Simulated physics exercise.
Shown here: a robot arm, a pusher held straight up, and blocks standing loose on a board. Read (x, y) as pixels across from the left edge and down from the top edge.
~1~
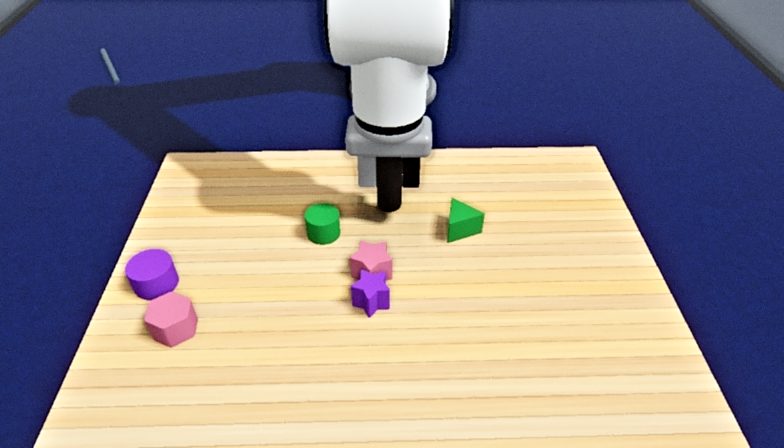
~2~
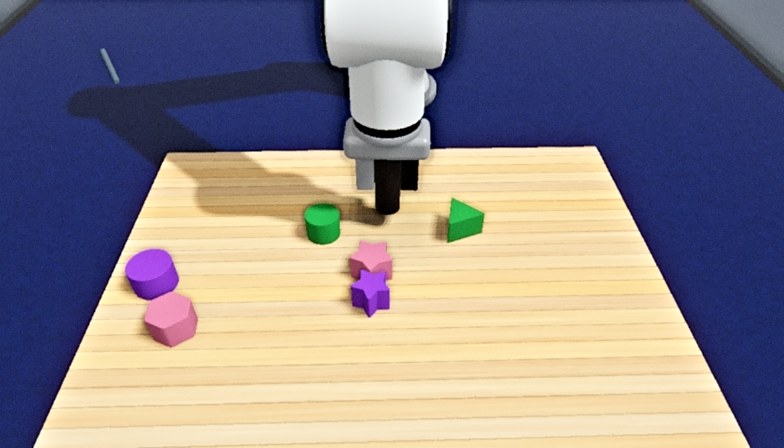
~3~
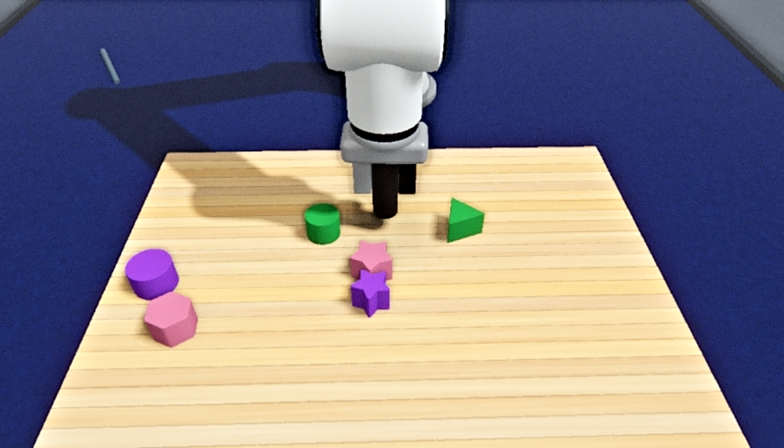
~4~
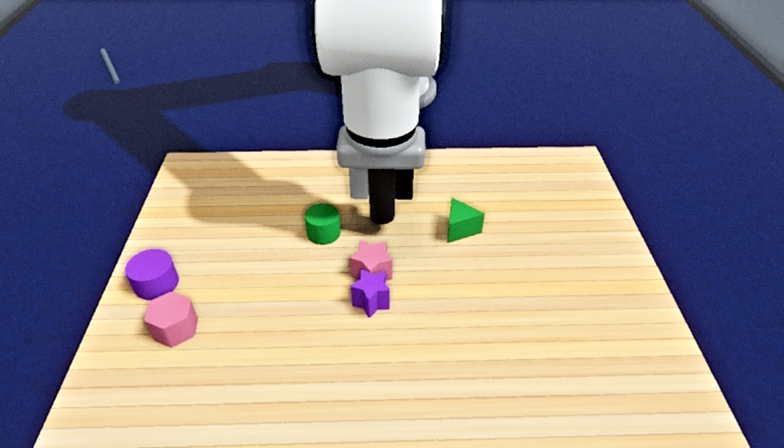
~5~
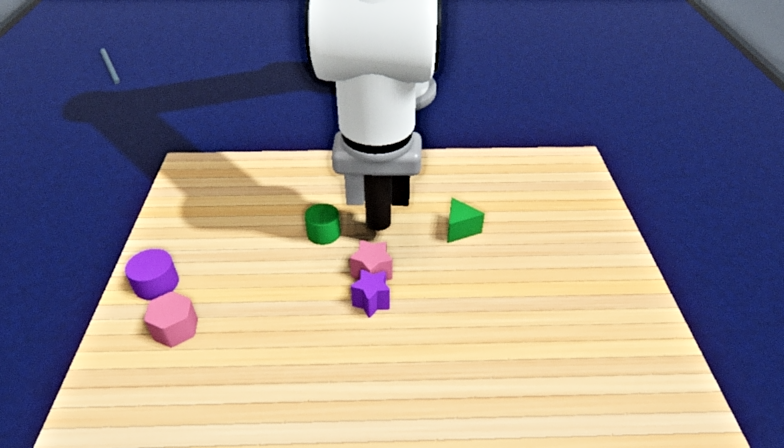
A robot arm moves its black pusher slightly toward the pink star, touching no blocks.
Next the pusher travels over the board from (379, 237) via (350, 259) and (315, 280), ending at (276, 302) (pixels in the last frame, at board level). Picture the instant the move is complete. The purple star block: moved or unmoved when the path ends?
Once the path ends, it is where it was.
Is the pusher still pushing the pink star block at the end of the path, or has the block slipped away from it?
When the path ends, it will lie beside or behind the pusher.
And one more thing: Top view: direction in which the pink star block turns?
It rotates counterclockwise.
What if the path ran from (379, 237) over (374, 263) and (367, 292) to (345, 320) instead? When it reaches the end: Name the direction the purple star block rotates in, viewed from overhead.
Bird's-eye view: Counterclockwise.
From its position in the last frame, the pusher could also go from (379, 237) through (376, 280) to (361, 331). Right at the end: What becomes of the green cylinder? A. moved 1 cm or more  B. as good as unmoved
B: As good as unmoved.
On the path given first. One third of the way, pusher at (349, 245); pink star block at (368, 257), turned 30° anticlockwise.
Two thirds of the way, pusher at (312, 267); pink star block at (362, 258), turned 60° anticlockwise.
At the end, pusher at (273, 288); purple star block unmoved; pink star block at (362, 258), turned 60° anticlockwise.
